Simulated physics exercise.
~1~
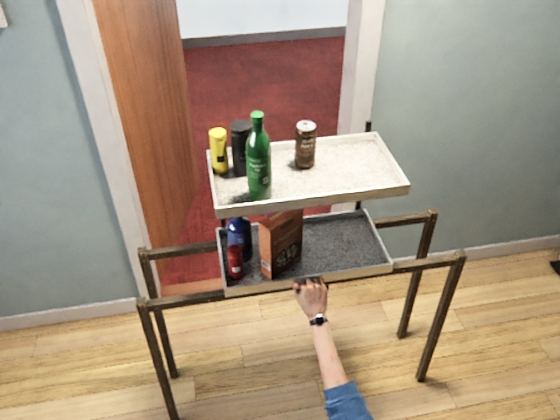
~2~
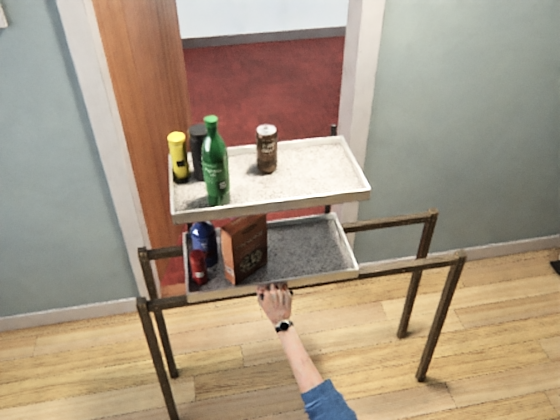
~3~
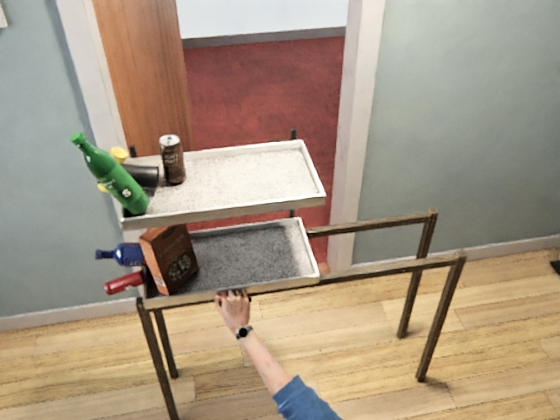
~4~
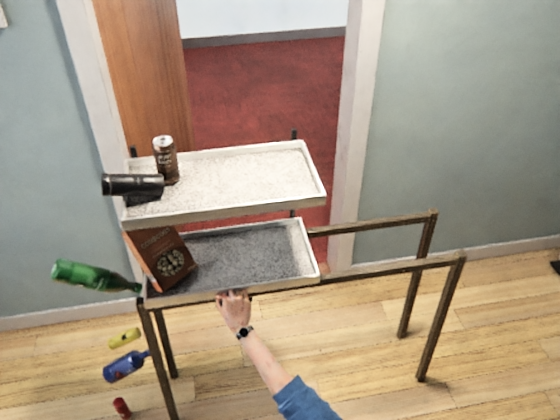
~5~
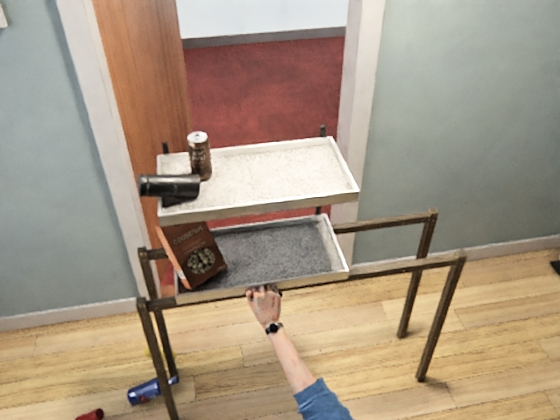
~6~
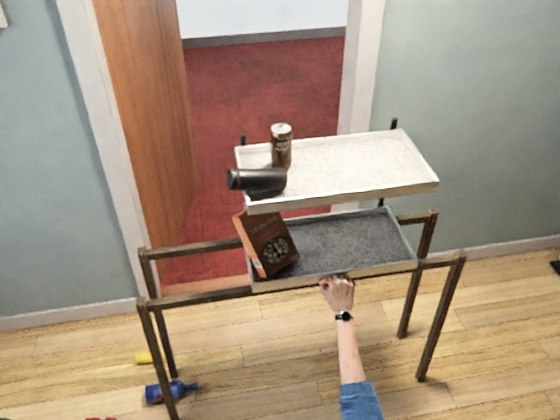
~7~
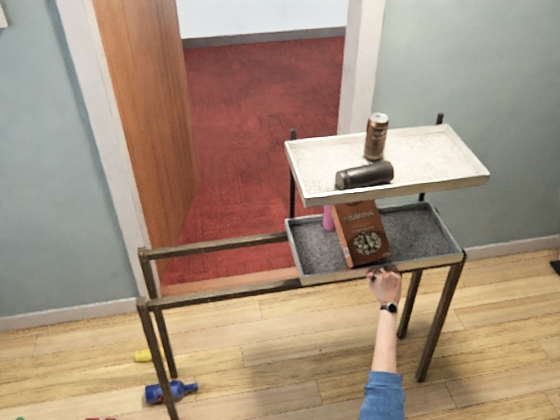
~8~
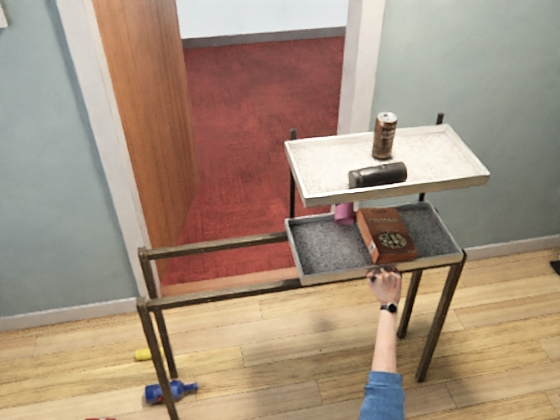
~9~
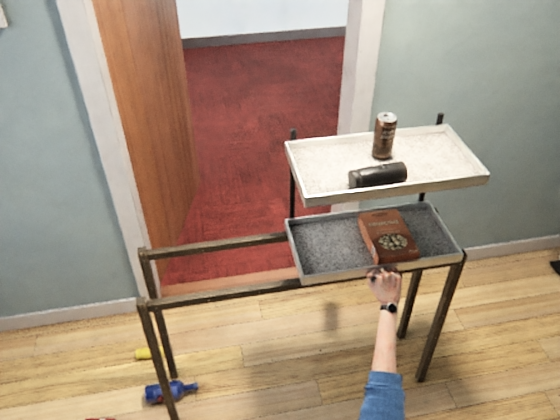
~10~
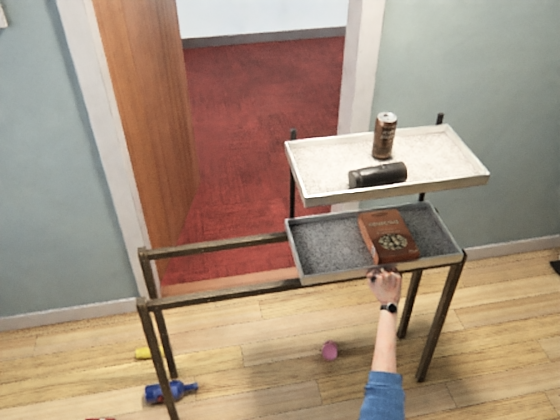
A two-tier tray on runners, pushed left by a hand, stops abruptly, spilling bottles and shakers off its left end, then slides back right, where a pink jar drops off and the brown can stays upright beside a toppled black jar, above an orange-brown packet lying flat.
